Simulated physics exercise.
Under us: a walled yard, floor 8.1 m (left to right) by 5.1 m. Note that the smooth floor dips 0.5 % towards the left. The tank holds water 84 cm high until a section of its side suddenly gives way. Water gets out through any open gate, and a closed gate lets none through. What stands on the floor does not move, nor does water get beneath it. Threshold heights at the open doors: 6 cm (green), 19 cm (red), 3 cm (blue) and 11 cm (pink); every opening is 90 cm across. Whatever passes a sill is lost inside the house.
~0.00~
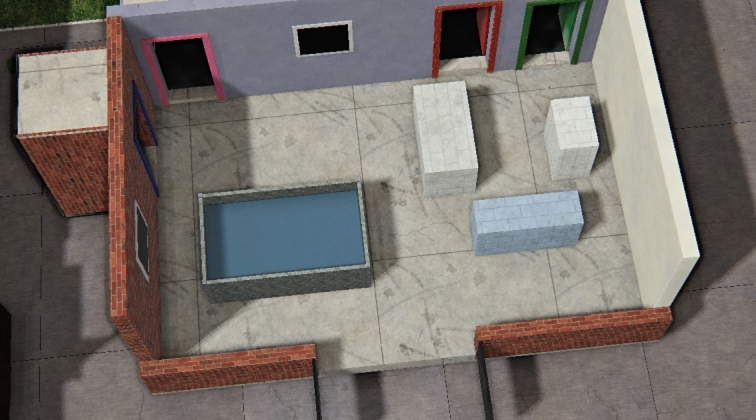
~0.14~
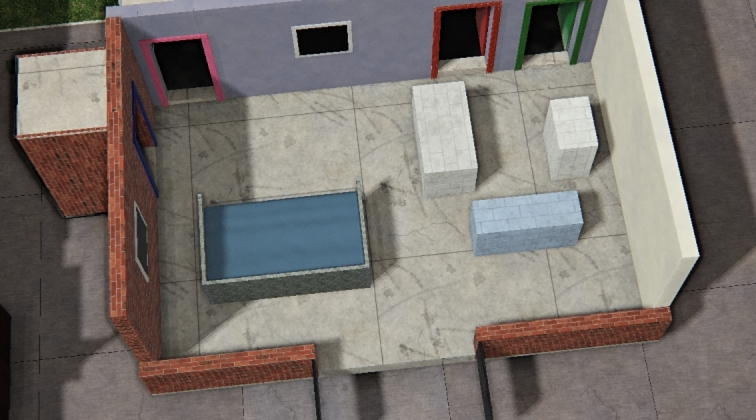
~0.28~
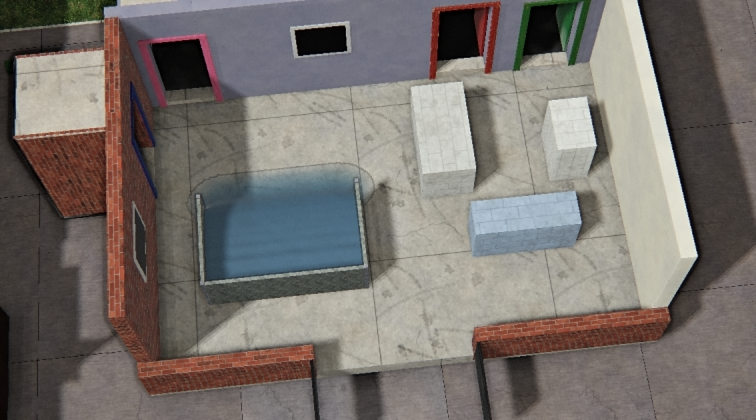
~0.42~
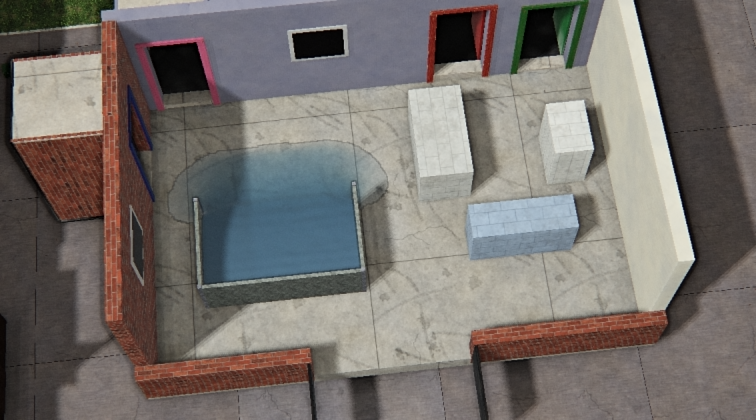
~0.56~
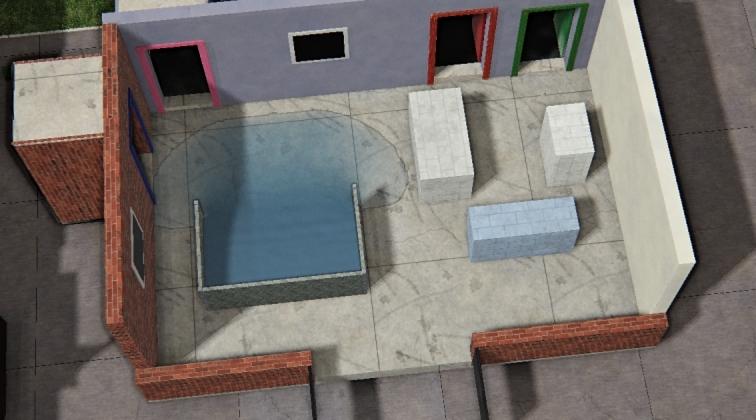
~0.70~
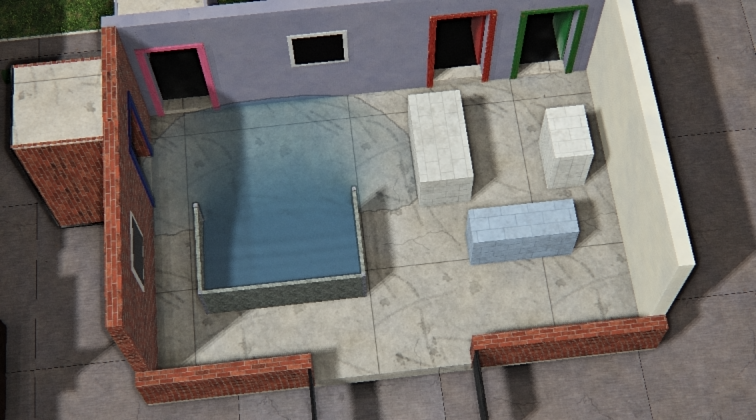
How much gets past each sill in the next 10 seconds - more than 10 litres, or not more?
At the green door the amount will climb above the limit; at the red door the amount will stay short of the limit; at the blue door the amount will climb above the limit; at the pink door the amount will climb above the limit.
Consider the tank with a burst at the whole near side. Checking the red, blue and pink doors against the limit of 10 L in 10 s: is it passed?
Red: Within the limit; blue: Exceeding the limit; pink: Exceeding the limit.
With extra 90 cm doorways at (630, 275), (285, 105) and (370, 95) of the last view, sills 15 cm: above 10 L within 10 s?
First doorway falls short, second gets there, third gets there.
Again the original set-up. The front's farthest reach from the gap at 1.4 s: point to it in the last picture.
That's around (455, 86) in the last picture.
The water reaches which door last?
The answer is the green door.
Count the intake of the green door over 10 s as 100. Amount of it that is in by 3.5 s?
That works out near 5%.
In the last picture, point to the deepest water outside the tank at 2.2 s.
Around (151, 118).
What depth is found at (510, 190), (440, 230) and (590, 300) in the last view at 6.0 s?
Spot by spot: Some 2, 2, then 4 cm.
After 1.4 s water covers 30 % of the floor and is deepest (54 cm) near (269, 106); green door not reached, red door 4 cm at the sill, 0 L in, blue door 7 cm at the sill, 20 L in, pink door 39 cm at the sill, 76 L in.
After 2.2 s water covers 40 % of the floor and is deepest (47 cm) near (151, 118); green door 4 cm at the sill, 0 L in, red door 13 cm at the sill, 0 L in, blue door 16 cm at the sill, 56 L in, pink door 35 cm at the sill, 210 L in.
After 3.5 s water covers 60 % of the floor and is deepest (28 cm) near (581, 73); green door 7 cm at the sill, 2 L in, red door 15 cm at the sill, 0 L in, blue door 17 cm at the sill, 166 L in, pink door 24 cm at the sill, 346 L in.
After 6.0 s water covers 95 % of the floor and is deepest (15 cm) near (159, 353); green door 11 cm at the sill, 34 L in, red door 7 cm at the sill, 0 L in, blue door 10 cm at the sill, 302 L in, pink door 9 cm at the sill, 386 L in.
After 10.0 s water covers 100 % of the floor and is deepest (9 cm) near (423, 215); green door 5 cm at the sill, 50 L in, red door 5 cm at the sill, 0 L in, blue door 8 cm at the sill, 365 L in, pink door 6 cm at the sill, 386 L in.
